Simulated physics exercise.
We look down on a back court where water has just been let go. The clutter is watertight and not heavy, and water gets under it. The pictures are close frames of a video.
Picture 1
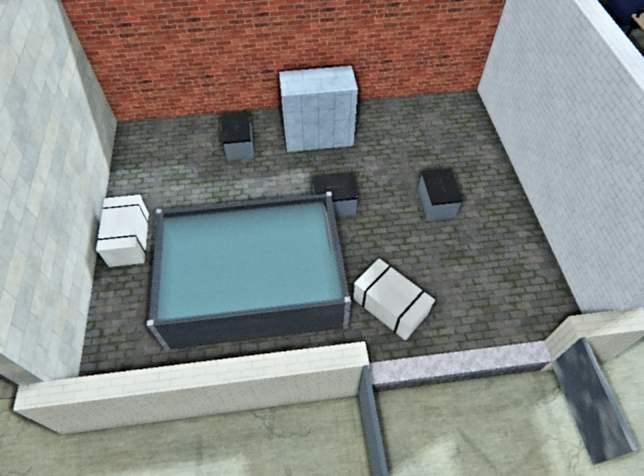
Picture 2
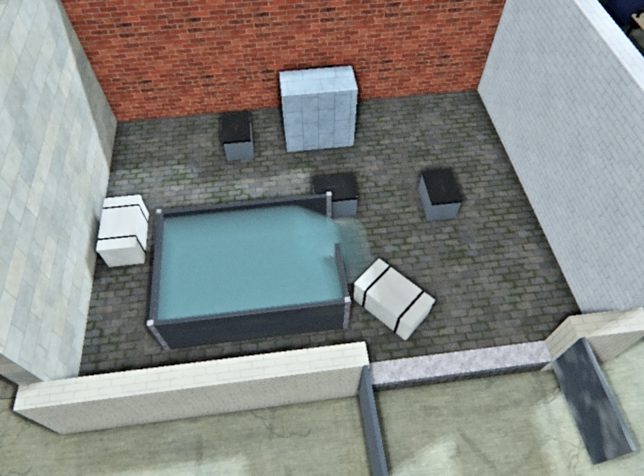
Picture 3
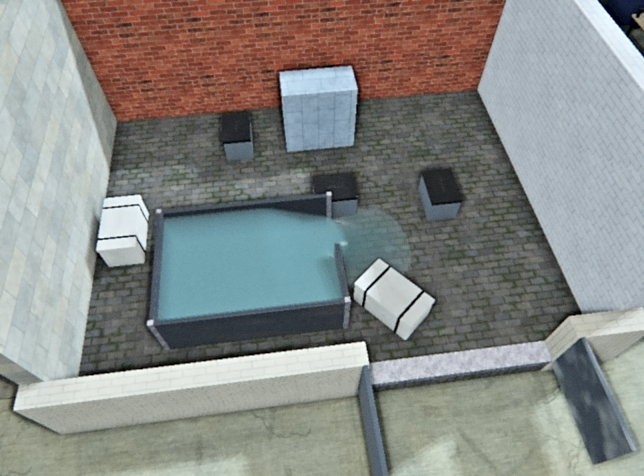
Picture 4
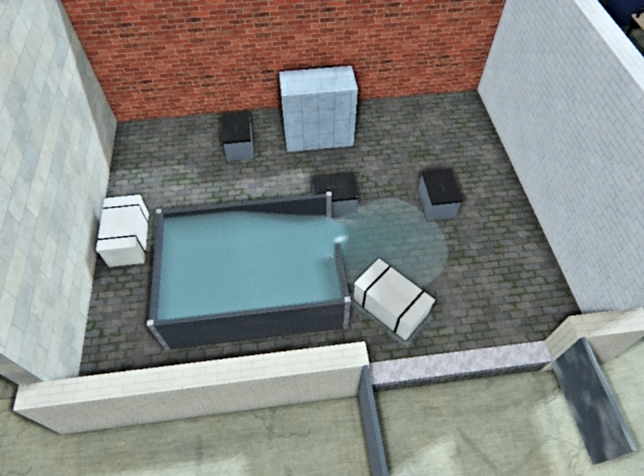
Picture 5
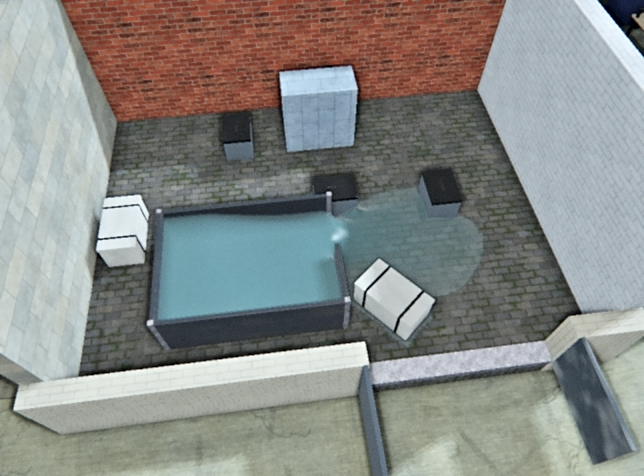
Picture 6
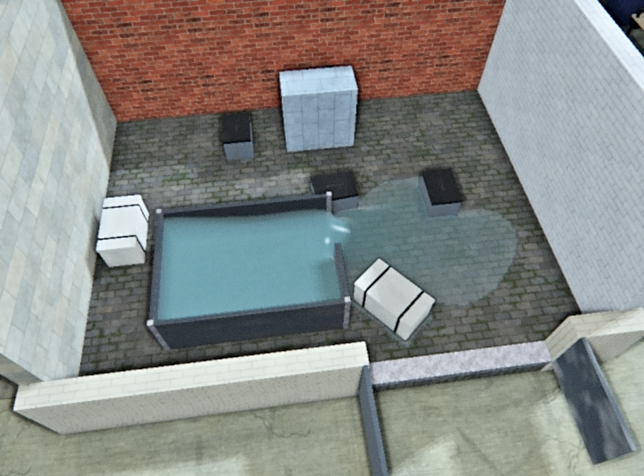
Water pouring through the right side of a dark-walled tank, spreading across courtyard paving around dark blocks and a strapped white box.
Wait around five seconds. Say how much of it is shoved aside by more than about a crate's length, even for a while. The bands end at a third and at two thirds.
That comes to under a third.
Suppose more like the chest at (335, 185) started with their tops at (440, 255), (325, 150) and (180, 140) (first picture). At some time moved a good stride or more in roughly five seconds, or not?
As listed: Yes, under that, less than that.
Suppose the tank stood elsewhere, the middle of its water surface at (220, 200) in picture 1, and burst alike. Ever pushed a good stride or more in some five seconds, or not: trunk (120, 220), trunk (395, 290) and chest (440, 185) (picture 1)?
In turn: Never so far, not that far, that far or more.
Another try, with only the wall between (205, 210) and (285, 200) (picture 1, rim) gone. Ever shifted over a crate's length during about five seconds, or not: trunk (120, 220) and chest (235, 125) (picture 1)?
In turn: Moved that far, yes.
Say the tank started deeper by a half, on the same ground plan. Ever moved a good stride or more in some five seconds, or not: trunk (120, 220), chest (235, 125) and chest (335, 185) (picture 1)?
In turn: No, less than that, less than that.
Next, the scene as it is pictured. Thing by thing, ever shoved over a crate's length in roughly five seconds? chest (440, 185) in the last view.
For that one: Shifted that much.
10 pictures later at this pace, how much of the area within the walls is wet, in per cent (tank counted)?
Some 50 per cent.
A moment on, 0 of 5 are well off their spots; 0 afloat.
Next, 1 of 5 are well off their spots; 1 afloat.
Later, 1 of 5 are well off their spots; 1 afloat.
In the end, 1 of 5 are well off their spots, and 1 have been at some point; 1 afloat.
